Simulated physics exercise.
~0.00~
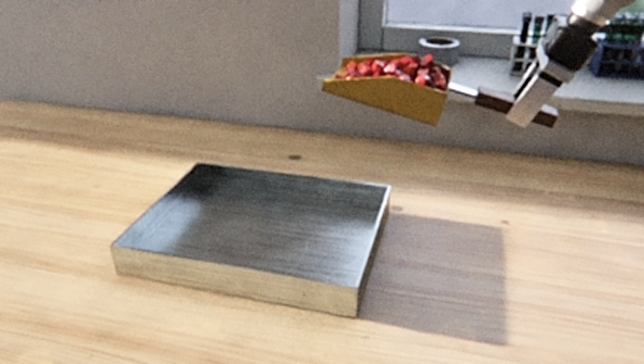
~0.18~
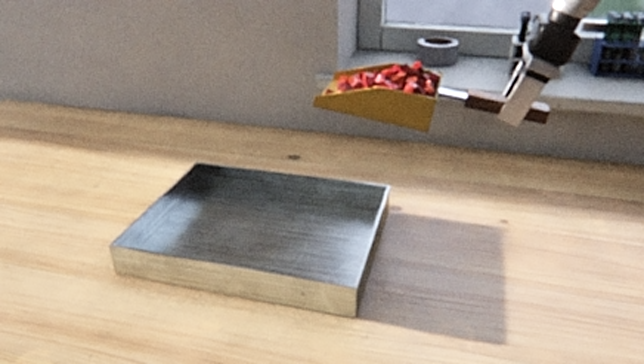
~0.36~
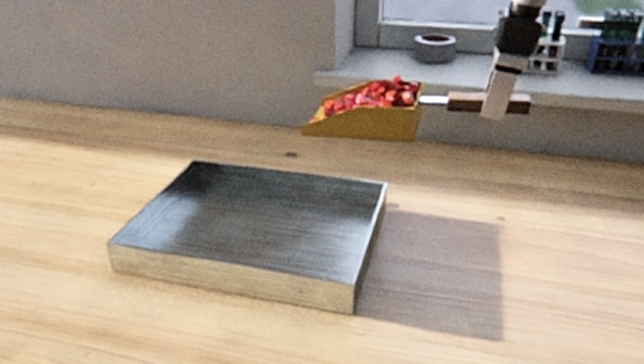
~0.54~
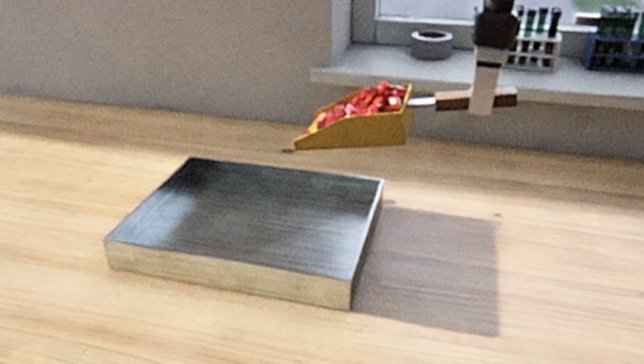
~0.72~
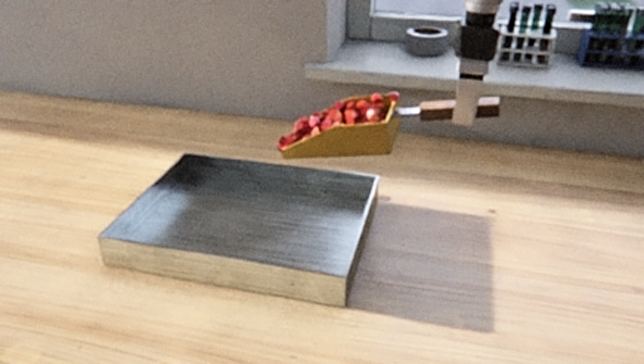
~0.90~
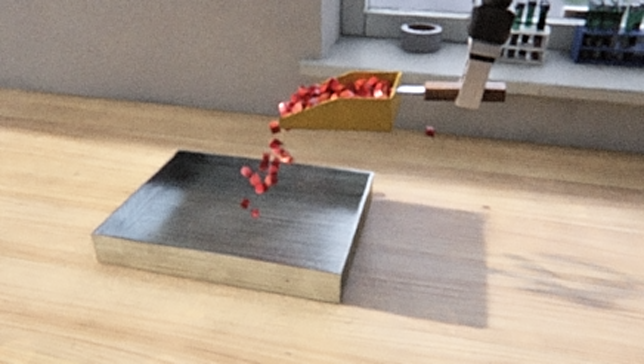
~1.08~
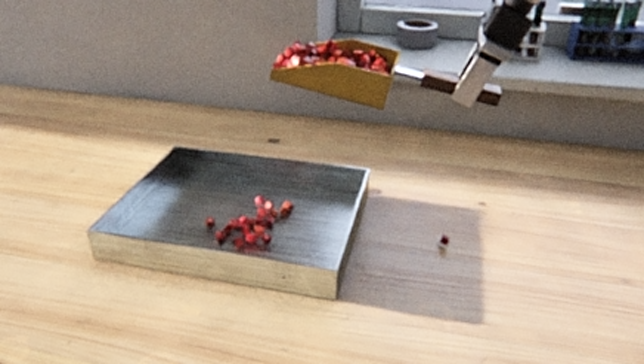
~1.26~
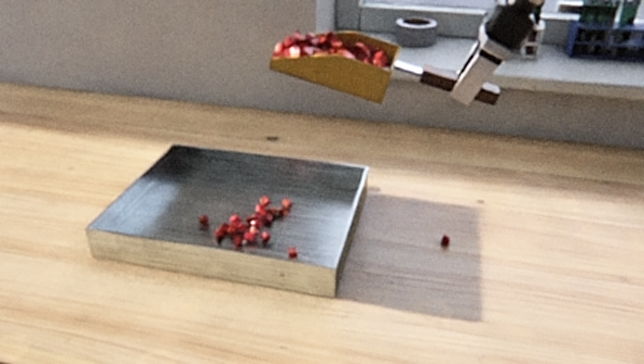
A yellow scoop heaped with small red chunks, held by a robotic arm, moves left and down toward a shallow metal tray on a wooden table. As it descends, its open front tips downward and the chunks slide toward the lip. The arm then lifts the scoop, and a small stream of pieces spills off the front into the tray, while one stray piece drops to the right. The scoop tilts back and the spilling stops. It ends raised and still mostly full, with a scattered cluster in the tray and a single piece on the table.
